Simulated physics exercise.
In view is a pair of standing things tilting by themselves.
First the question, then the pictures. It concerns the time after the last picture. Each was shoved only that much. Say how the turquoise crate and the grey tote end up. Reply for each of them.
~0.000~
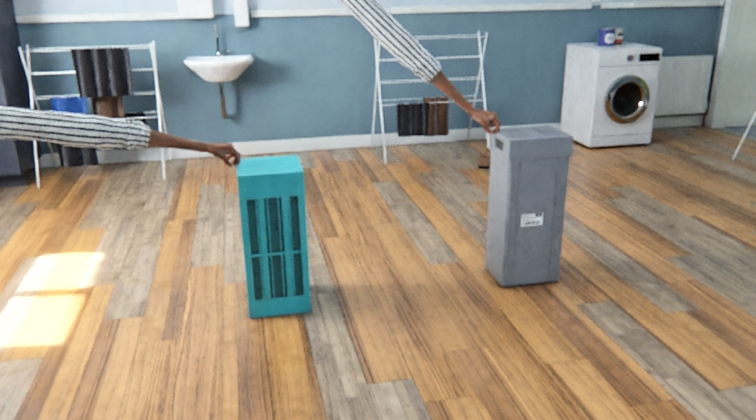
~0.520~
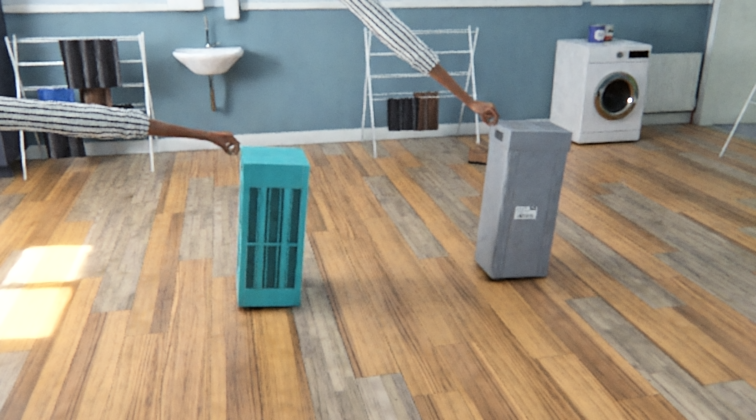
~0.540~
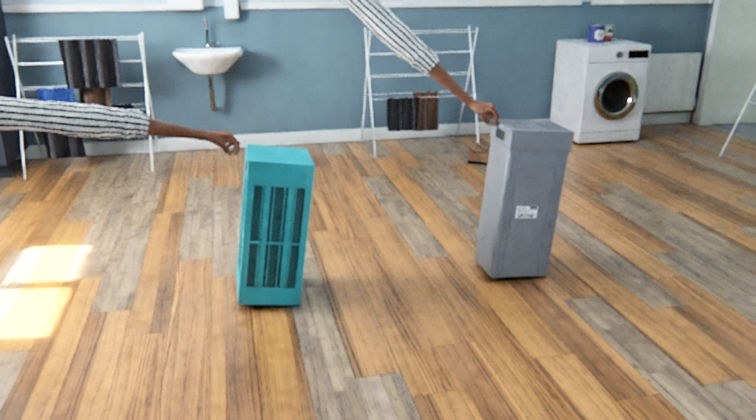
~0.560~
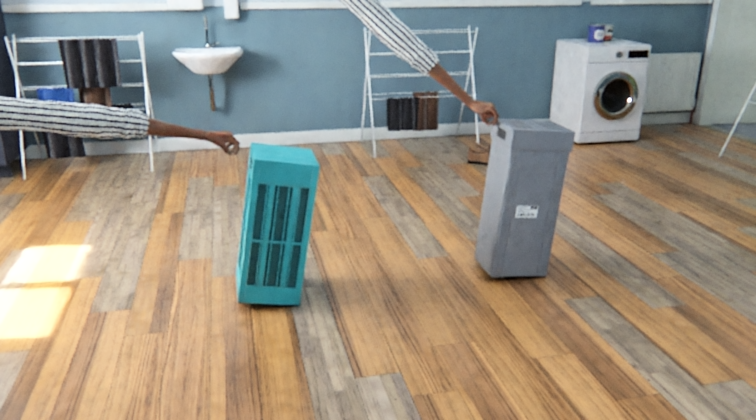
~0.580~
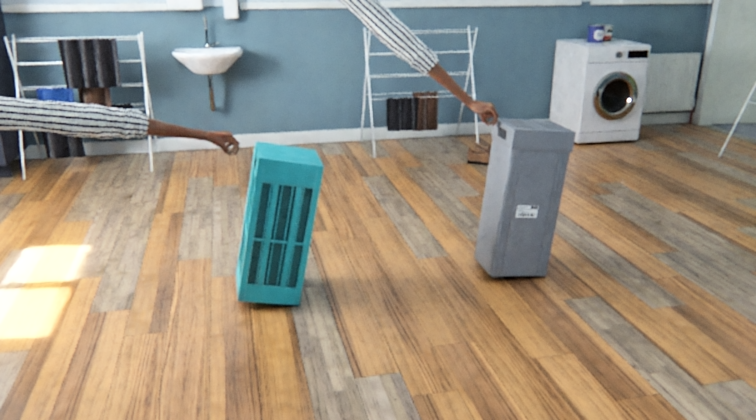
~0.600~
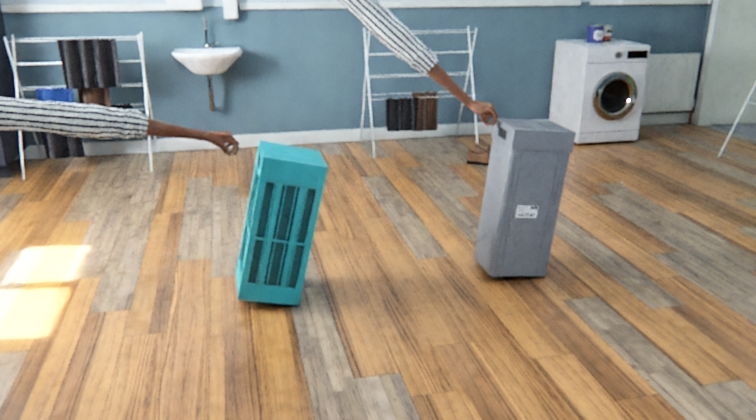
Observed: Turquoise crate ends up tipped over, grey tote recovers and stands.
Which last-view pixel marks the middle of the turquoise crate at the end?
(366, 259).
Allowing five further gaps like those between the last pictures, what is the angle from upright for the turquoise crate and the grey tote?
Angles from vertical: 20° then 4°.
Around 0.82 s, turquoise crate 28° off upright near (300, 221); grey tote upright near (513, 202).
Around 1.04 s, turquoise crate 49° off upright near (327, 226); grey tote upright near (514, 202).
Around 1.18 s, turquoise crate 73° off upright near (352, 242); grey tote upright near (514, 202).
Finally (1.7 s), the turquoise crate topples, near (366, 259); the grey tote settles on its feet, near (514, 202).
